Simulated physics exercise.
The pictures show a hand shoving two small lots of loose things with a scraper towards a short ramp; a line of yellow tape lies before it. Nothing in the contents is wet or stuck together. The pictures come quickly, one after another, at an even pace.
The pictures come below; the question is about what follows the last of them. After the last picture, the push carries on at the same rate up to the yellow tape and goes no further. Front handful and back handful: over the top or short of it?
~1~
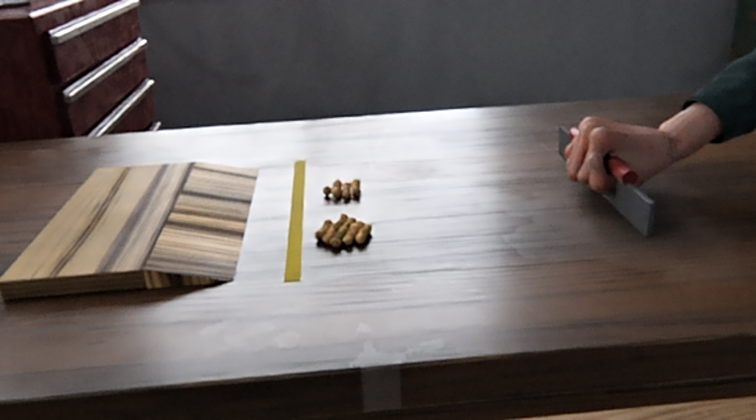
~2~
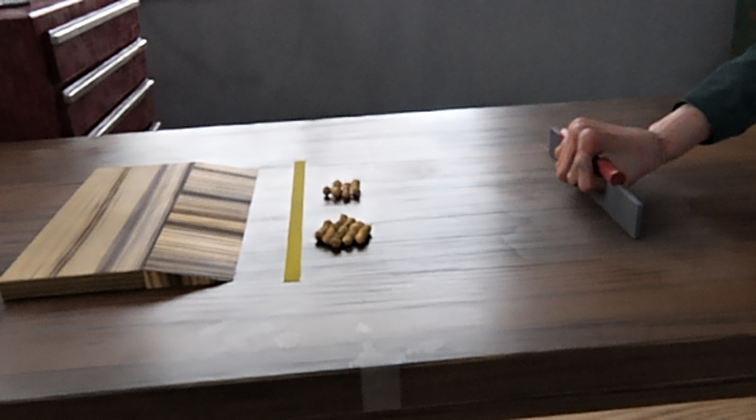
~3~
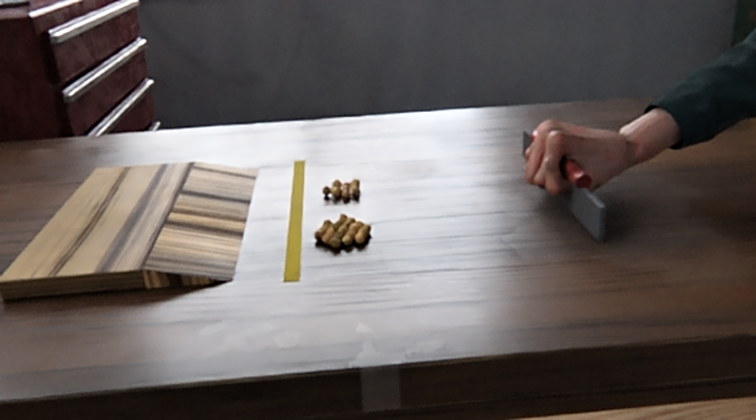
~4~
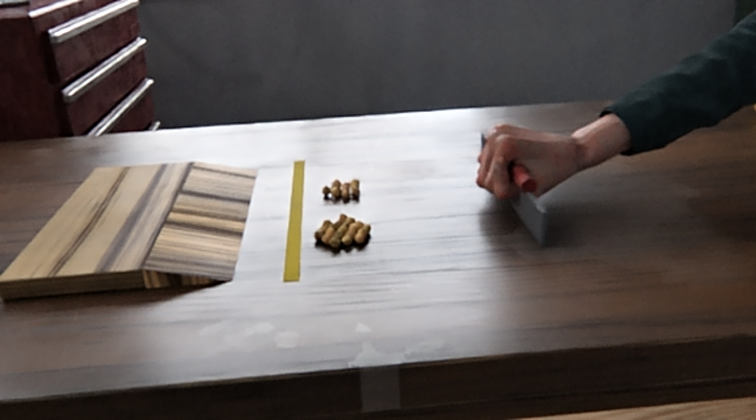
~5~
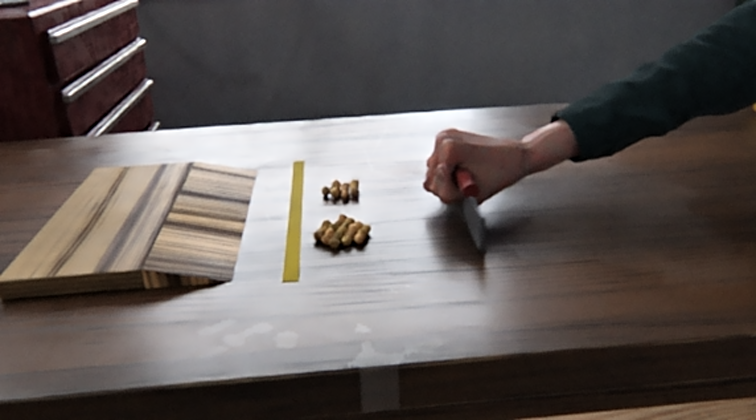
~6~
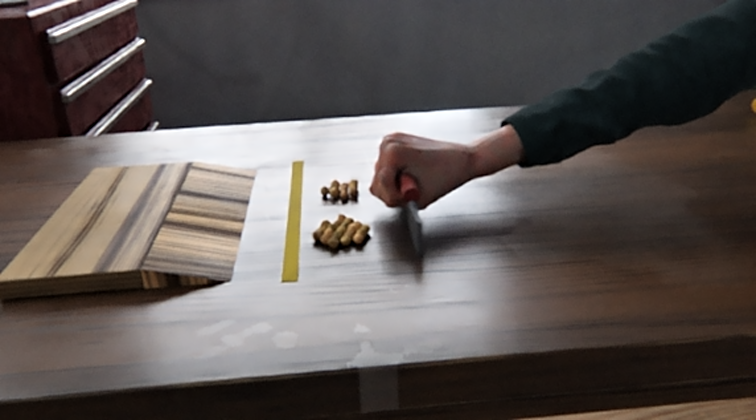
Front handful over, back handful over.
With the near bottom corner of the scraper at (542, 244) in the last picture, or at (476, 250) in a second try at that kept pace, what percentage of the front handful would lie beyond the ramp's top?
About 0 and 20 per cent.
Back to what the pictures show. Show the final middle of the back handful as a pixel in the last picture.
Close to (168, 196).
Then, 0.08 s past the last view, scraper still moving, near (330, 179); front handful all short of the ramp; back handful all short of the ramp.
Then, 0.18 s past the last view, scraper stopped at the yellow tape; front handful about two thirds on the ramp, about a third short of the ramp; back handful about two thirds on the ramp, about a third short of the ramp.
Then, 0.46 s past the last view, scraper stopped at the yellow tape; front handful most past the top, about a quarter on the ramp; back handful about two thirds past the top, about a third on the ramp.
Finally, scraper stopped at the yellow tape; front handful most past the top, a small part on the ramp, about a quarter short of the ramp; back handful about two thirds past the top, about a third short of the ramp.
